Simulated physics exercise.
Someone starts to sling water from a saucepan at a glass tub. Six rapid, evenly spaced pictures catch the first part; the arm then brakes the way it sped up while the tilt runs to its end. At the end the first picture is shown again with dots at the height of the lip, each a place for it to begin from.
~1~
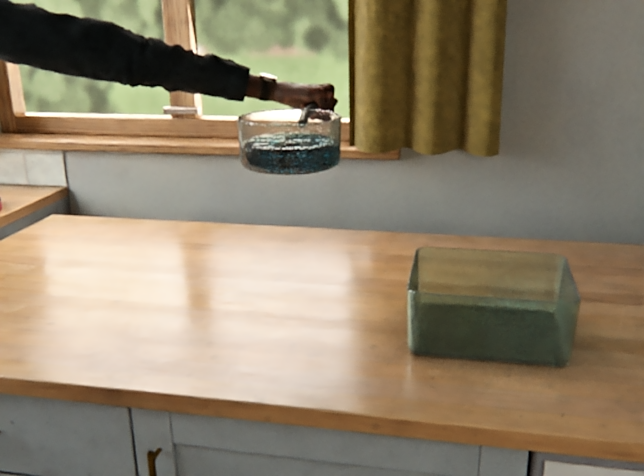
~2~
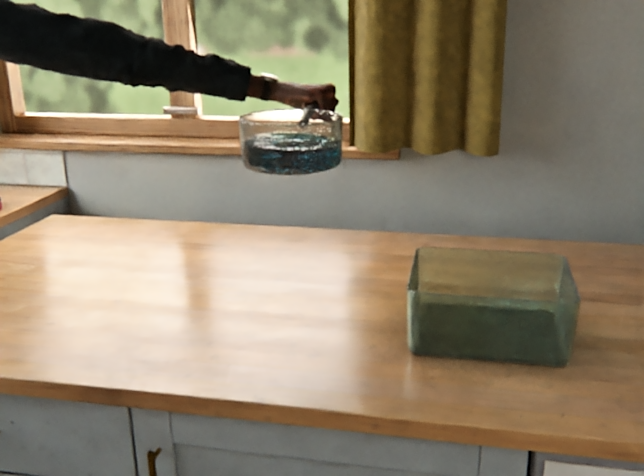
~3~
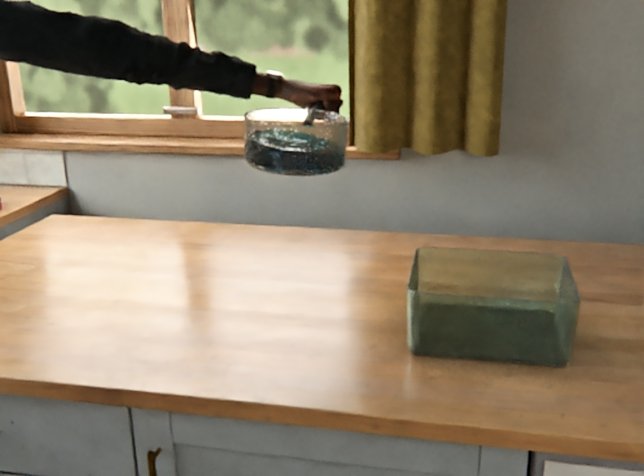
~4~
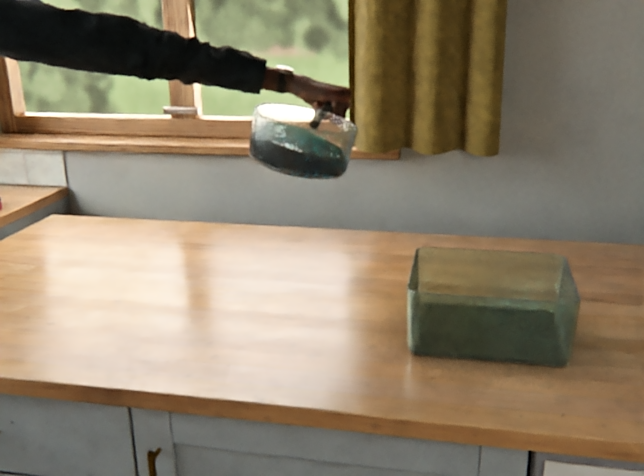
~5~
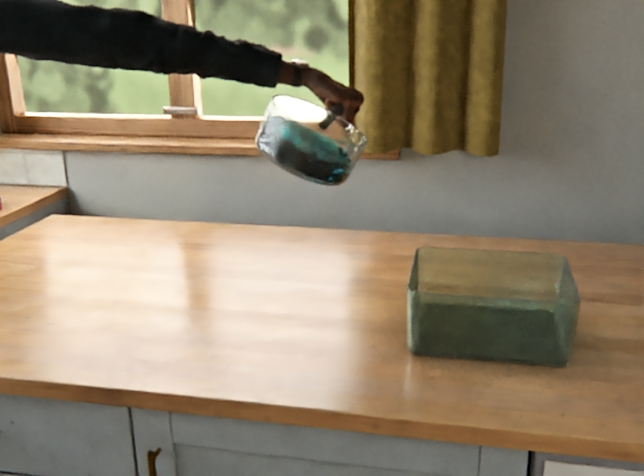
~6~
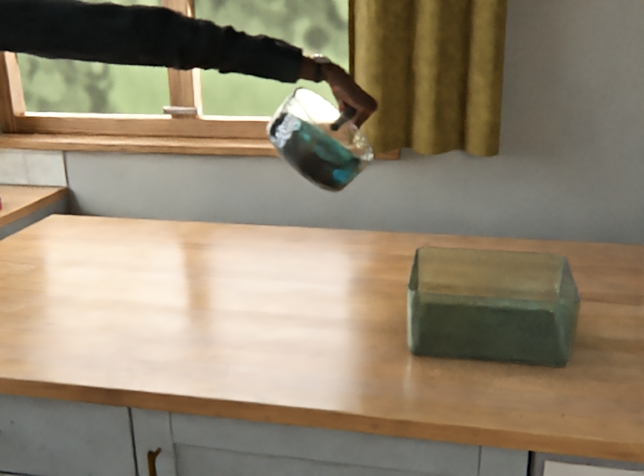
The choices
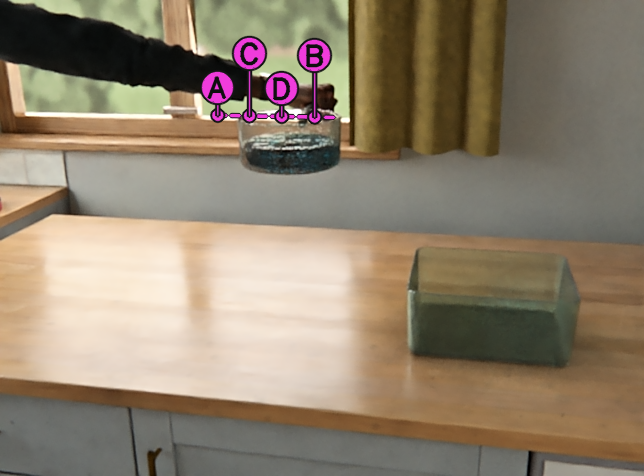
Above a wooden kitchen counter, an arm holding a glass pan of bluish water shifts right, tilting it toward a glass tub.
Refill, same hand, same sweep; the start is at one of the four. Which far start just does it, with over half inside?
That is dot B.
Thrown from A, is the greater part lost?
Yes, that goes wrong.
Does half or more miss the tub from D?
Yes.
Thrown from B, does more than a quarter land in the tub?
Yes, clearly.
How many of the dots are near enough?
One of them.
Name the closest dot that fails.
Dot D.
On the marked copy, A at (217, 115); B at (314, 117); C at (249, 115); D at (281, 116).
With A, about 0 % lands in the tub, 100 % falls short.
With B, about 68 % lands in the tub, 15 % falls short and 17 % goes beside or beyond.
With C, about 0 % lands in the tub, 98 % falls short.
With D, about 20 % lands in the tub, 76 % falls short and 4 % goes beside or beyond.
